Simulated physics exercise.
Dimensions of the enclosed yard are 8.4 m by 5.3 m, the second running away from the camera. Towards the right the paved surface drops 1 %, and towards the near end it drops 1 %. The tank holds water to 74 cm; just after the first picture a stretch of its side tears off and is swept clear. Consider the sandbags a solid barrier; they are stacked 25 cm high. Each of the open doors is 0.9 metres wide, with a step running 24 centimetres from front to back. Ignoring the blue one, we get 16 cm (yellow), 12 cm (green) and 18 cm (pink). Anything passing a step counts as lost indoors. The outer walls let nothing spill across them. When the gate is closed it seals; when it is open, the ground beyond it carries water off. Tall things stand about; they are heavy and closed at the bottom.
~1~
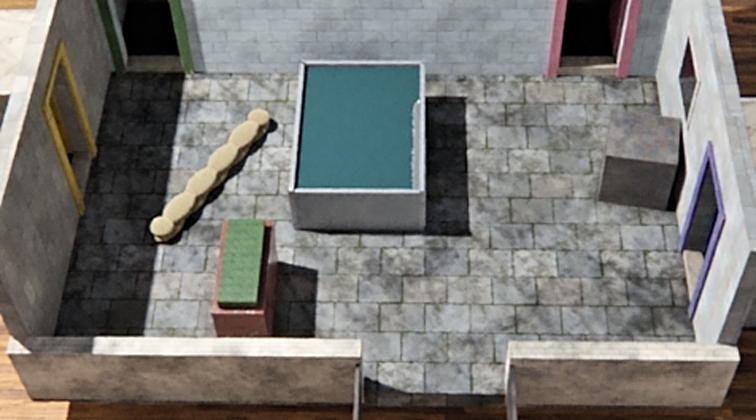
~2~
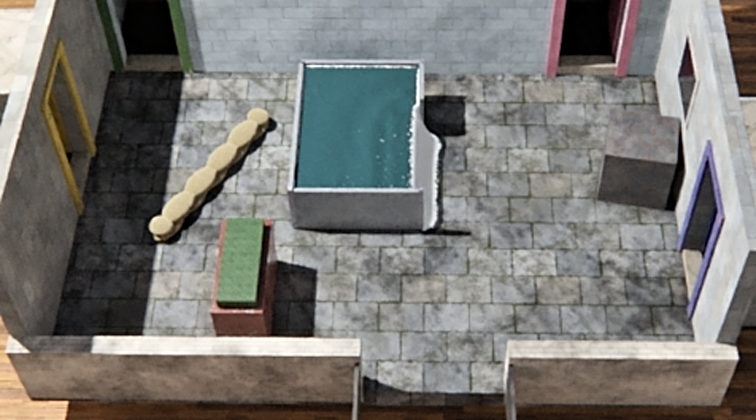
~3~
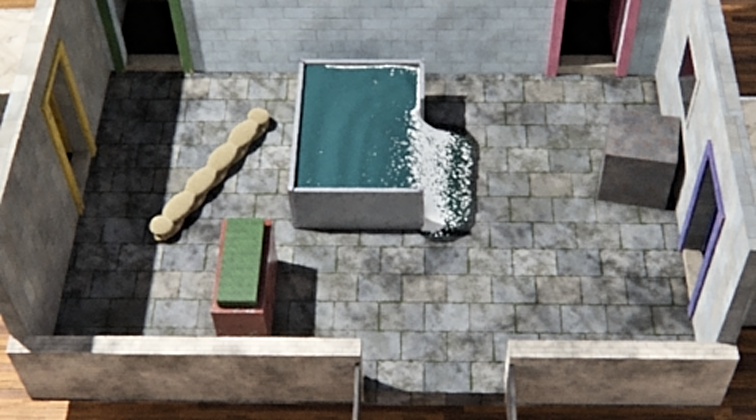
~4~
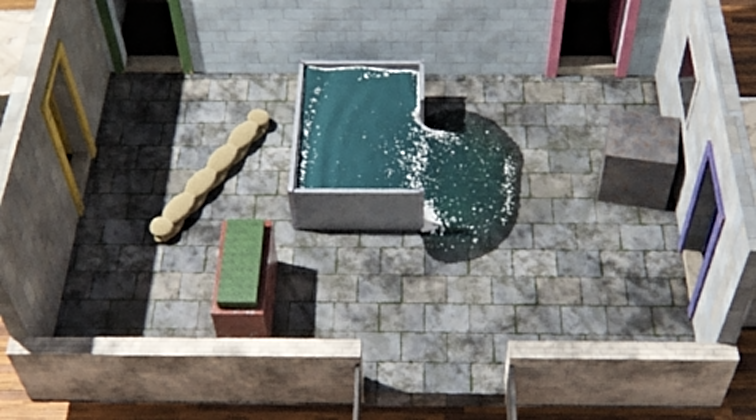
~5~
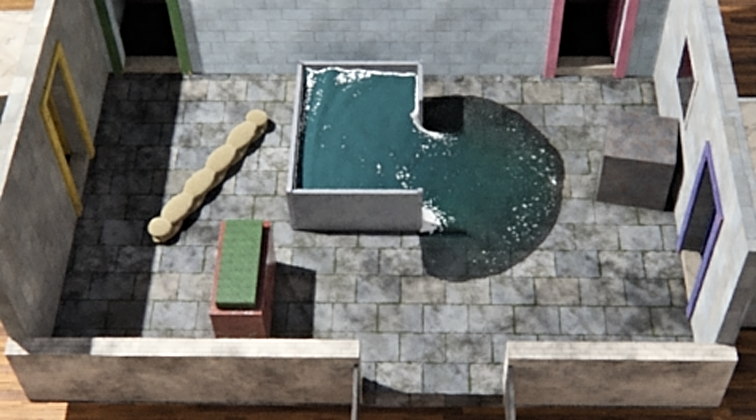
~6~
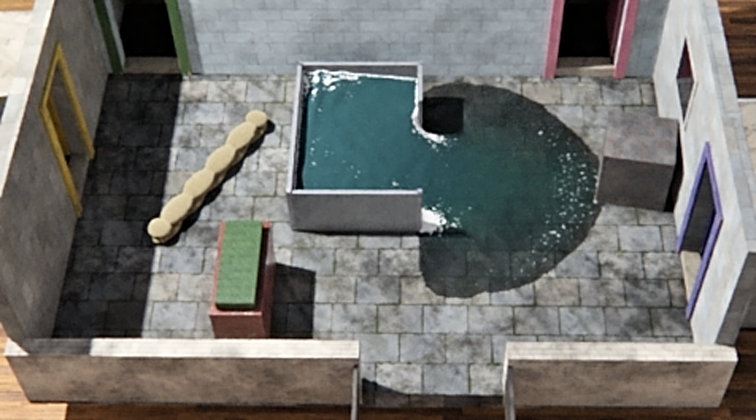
In a walled yard, water pours from the tank's right side and spreads across the paving.
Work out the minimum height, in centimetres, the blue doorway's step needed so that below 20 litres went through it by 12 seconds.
The minimum is roughly 29 cm.
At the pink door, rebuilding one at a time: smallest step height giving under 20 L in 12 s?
At pink, about 21 cm.
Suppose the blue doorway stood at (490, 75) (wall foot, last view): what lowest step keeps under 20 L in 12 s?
You'd want it roughly 6.0 cm high.
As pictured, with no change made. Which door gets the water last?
Answer: Yellow.
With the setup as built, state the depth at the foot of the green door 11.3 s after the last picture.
About 2.0 centimetres.
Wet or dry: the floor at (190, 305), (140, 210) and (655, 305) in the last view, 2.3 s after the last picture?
In the order asked: Untouched, untouched, soaked.
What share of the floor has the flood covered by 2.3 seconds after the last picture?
Around 40 per cent of the floor.
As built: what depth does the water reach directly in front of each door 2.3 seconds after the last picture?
Depths in cm: Yellow 0, green 0, blue 25, pink 23.
Then, 0.7 s after the last picture water covers 35 % of the floor, deepest (44 cm) near (587, 190); 17 cm at the blue door, 1 litre in over its 10 cm step.
Then, 2.3 s after the last picture water covers 40 % of the floor, deepest (42 cm) near (692, 381); 25 cm at the blue door, 181 litres in over its 10 cm step.
Then, 11.3 s after the last picture water covers 95 % of the floor, deepest (12 cm) near (692, 381); 11 cm at the blue door, 394 litres in over its 10 cm step.
At the blue door as built, the water peaked near 31 cm, 1.3 s after the last picture.
With a step of 25.5 cm, 44 litres would have come in within the 12 s; with 34.5 cm, 5 litres. So under 20 litres takes about 29 cm.
